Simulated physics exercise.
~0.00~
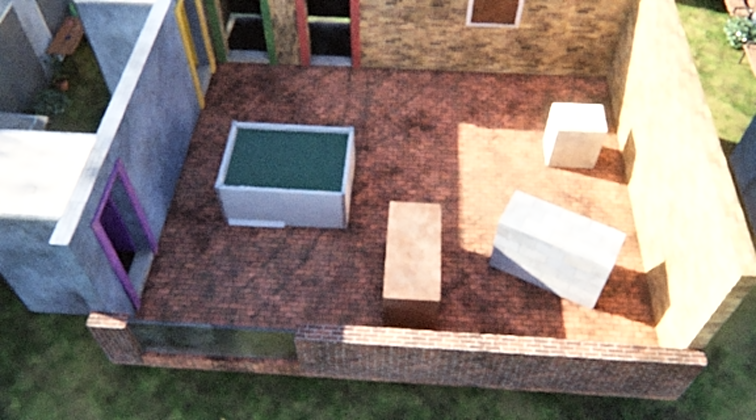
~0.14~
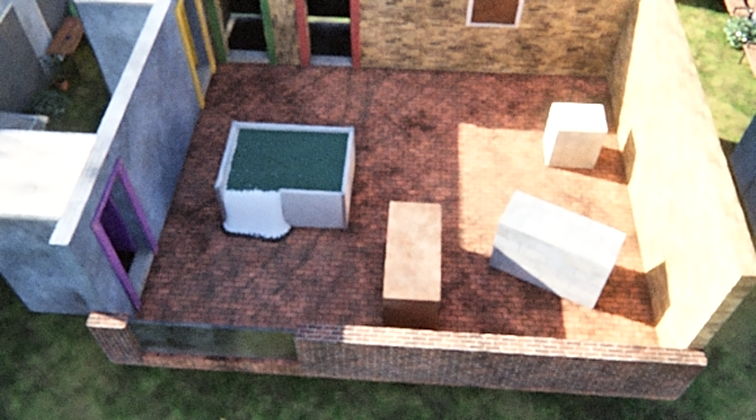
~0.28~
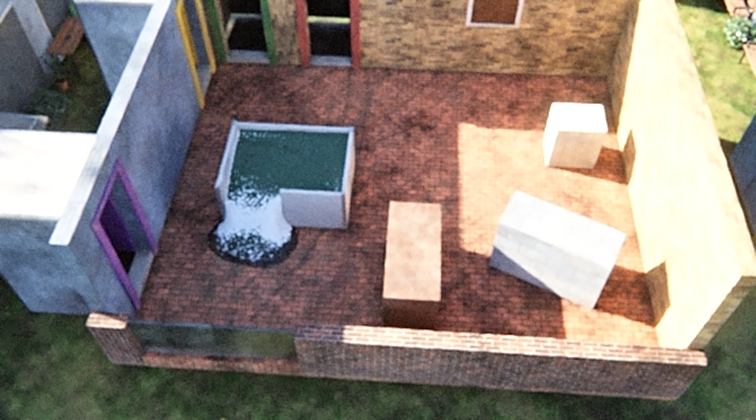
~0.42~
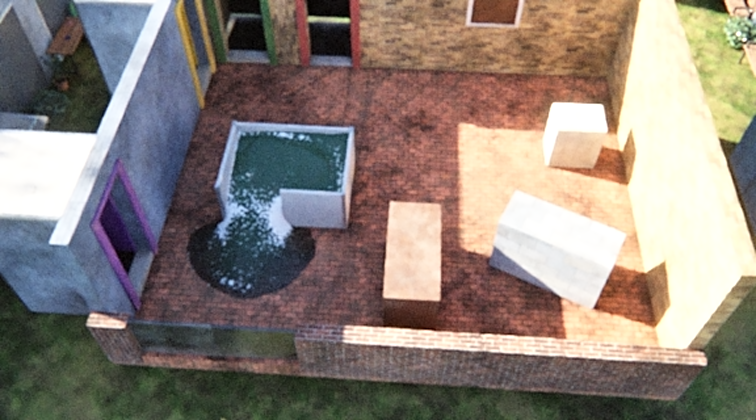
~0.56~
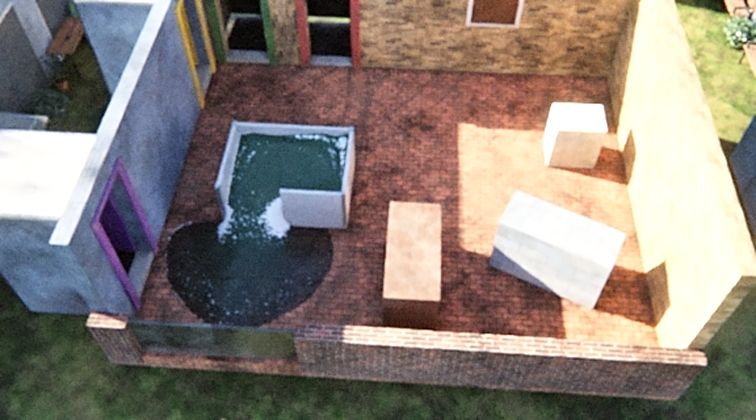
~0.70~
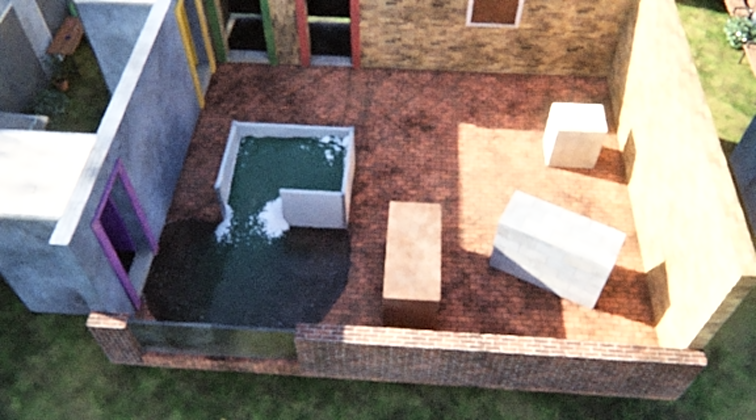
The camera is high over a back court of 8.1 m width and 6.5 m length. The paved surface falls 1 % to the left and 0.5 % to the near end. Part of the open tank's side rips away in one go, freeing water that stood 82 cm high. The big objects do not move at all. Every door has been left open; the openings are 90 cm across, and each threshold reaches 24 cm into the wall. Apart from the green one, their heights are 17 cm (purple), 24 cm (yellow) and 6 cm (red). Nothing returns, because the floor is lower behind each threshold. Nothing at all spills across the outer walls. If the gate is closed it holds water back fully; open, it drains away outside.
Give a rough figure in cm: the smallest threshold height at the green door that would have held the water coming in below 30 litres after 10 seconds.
8 cm.
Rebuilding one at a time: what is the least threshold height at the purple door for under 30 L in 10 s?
At the purple door it takes roughly 23 centimetres.
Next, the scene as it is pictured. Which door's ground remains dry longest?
Last: Red.
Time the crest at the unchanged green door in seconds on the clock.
5.5 s.
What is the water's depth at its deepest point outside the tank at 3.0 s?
About 28 cm.
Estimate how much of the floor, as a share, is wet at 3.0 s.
Around 30 per cent of the free floor.
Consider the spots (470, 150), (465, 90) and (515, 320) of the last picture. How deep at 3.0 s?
Depth: About 0, 0, 3 cm.
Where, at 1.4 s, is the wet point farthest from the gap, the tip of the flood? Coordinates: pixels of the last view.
Front tip: Approx. (398, 357) px.
After 1.4 s water covers 15 % of the floor, deepest (60 cm) near (128, 341); it has not reached the green door.
After 3.0 s water covers 30 % of the floor, deepest (28 cm) near (377, 323); it has not reached the green door.
After 10.0 s water covers 85 % of the floor, deepest (12 cm) near (128, 341); 9 cm at the green door, 1 litre in over its 12 cm threshold.
At the green door as built, the water arrived by 4.8 s and peaked near 12 cm at 5.4 s.
Run again over the same 10 s with other heights there, 54 litres in over 6.5 cm, 17 litres over 9 cm. The limit of 30 litres is kept from about 8 cm up.
